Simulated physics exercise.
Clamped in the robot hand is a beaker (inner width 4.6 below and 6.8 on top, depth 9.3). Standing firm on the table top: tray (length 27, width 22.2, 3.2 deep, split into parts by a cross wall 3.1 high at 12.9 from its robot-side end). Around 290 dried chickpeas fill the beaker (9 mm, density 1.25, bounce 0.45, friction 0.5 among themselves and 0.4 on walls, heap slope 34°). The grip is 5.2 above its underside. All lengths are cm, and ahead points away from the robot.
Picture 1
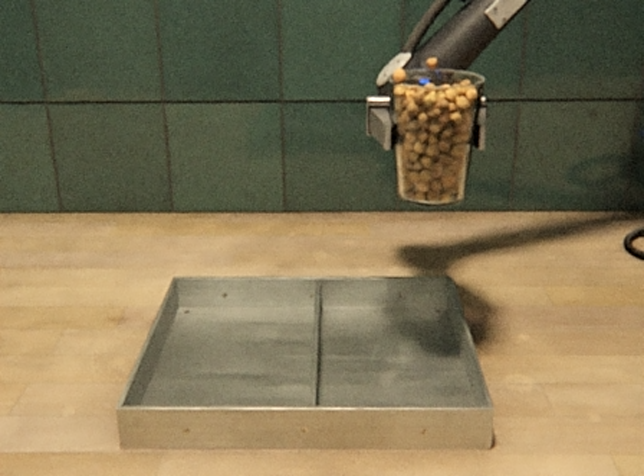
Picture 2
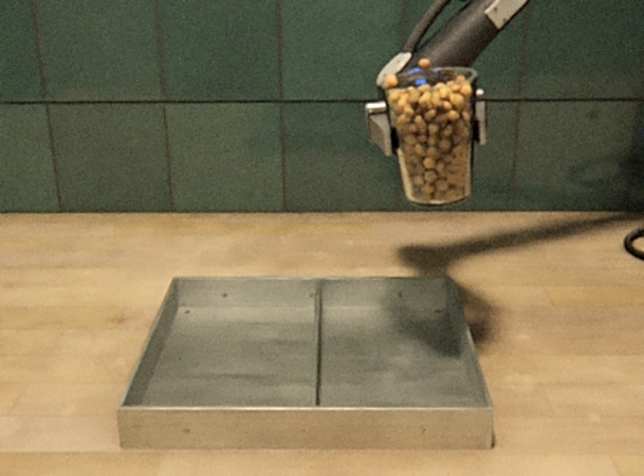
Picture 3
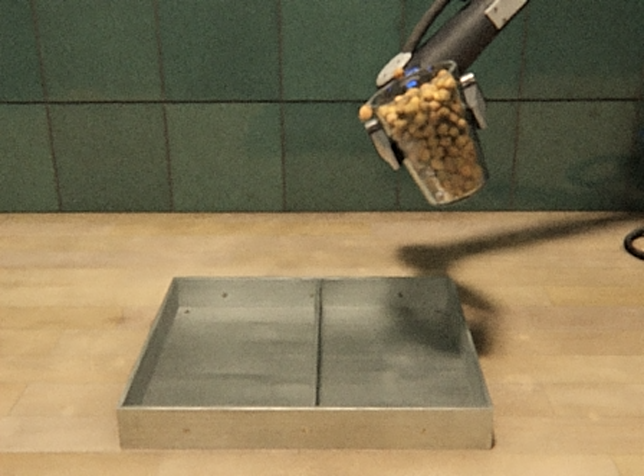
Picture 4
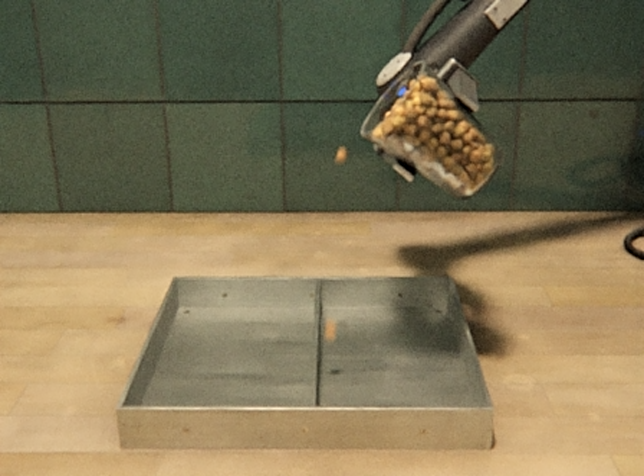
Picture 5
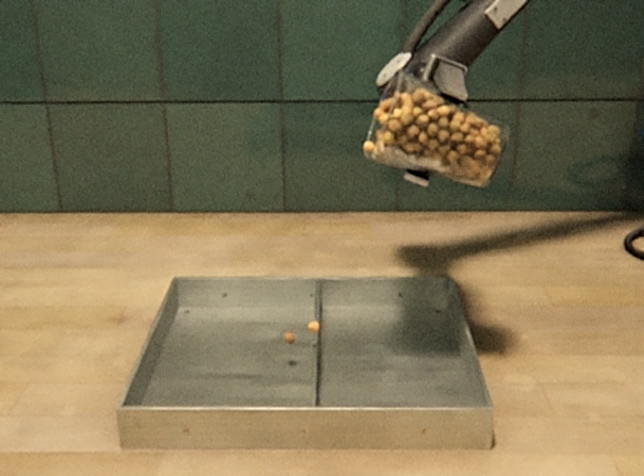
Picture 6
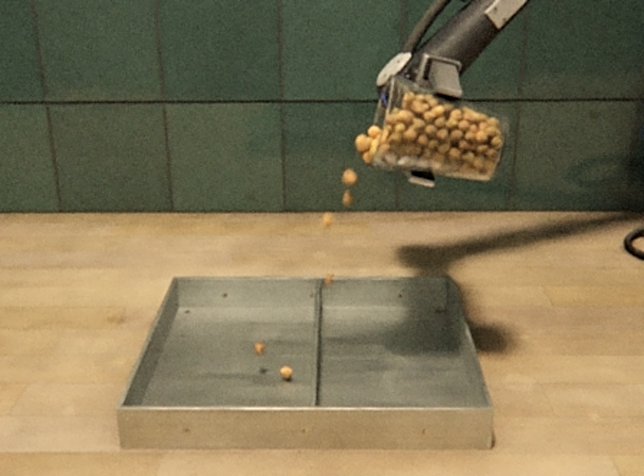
At the start, a robot gripper holds a clear beaker heaped with chickpeas upright above a divided metal tray on a wooden table. The gripper tilts the beaker steadily to the left until it lies nearly on its side. A couple of chickpeas drop into the tray and roll, then several more fall from the rim.
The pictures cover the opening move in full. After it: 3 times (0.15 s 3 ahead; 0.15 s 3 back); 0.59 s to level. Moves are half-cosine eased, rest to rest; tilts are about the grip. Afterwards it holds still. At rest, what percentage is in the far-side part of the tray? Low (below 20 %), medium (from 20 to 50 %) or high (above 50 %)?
A medium share, from 20 to 50 %, ends in the far-side part of the tray.
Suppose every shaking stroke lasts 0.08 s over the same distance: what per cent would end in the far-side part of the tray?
Then about 60 per cent.
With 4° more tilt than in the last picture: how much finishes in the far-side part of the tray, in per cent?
Some 40 per cent.
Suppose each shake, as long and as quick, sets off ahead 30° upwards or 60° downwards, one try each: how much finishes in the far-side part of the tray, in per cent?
Some 30 and 10 per cent.
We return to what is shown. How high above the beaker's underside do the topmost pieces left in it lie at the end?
Some 7.5 cm.
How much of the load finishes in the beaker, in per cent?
Roughly 50 per cent.
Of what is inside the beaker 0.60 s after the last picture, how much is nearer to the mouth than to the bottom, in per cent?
Roughly 50 per cent.
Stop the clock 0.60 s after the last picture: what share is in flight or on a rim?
About 10 per cent.
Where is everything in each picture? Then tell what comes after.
In the first picture, beaker middle at (433, 141), level; upper third of the load around (433, 104), from x 400 to 475, top at y 65; 288 in the beaker.
In the second picture, beaker middle at (434, 141), tilted 7° forward; upper third of the load around (432, 104), from x 390 to 470, top at y 65.
In the third picture, beaker middle at (436, 140), tilted 26° forward; upper third of the load around (426, 108), from x 365 to 475, top at y 75; 287 in the beaker, 1 in flight or on a rim.
In the fourth picture, beaker middle at (439, 138), tilted 50° forward; upper third of the load around (423, 113), from x 330 to 490, top at y 80; 286 in the beaker, 1 in the robot-side part, 1 in flight or on a rim.
In the fifth picture, beaker middle at (440, 136), tilted 69° forward; upper third of the load around (423, 117), from x 290 to 495, top at y 95; 286 in the beaker, 2 in the far-side part.
In the sixth picture, beaker middle at (440, 135), tilted 76° forward; upper third of the load around (432, 120), from x 260 to 495, top at y 100; 281 in the beaker, 2 in the far-side part, 1 in the robot-side part, 4 in flight or on a rim.
Then, 0.60 s later, tilted 76° forward, highest piece 22 above the table; 172 in the beaker, 57 in the far-side part, 30 in the robot-side part, 29 in flight or on a rim.
Then, 1.19 s later, tilted 39° forward, highest piece 23 above the table; 143 in the beaker, 81 in the far-side part, 63 in the robot-side part, 1 in flight or on a rim.
Then, 1.69 s later, level, highest piece 23 above the table; 143 in the beaker, 81 in the far-side part, 64 in the robot-side part.
Then, 2.74 s later, level, highest piece 23 above the table; 143 in the beaker, 81 in the far-side part, 64 in the robot-side part.
At rest, 143 in the beaker, 81 in the far-side part, 64 in the robot-side part. That is 28 % in the far-side part of the tray.
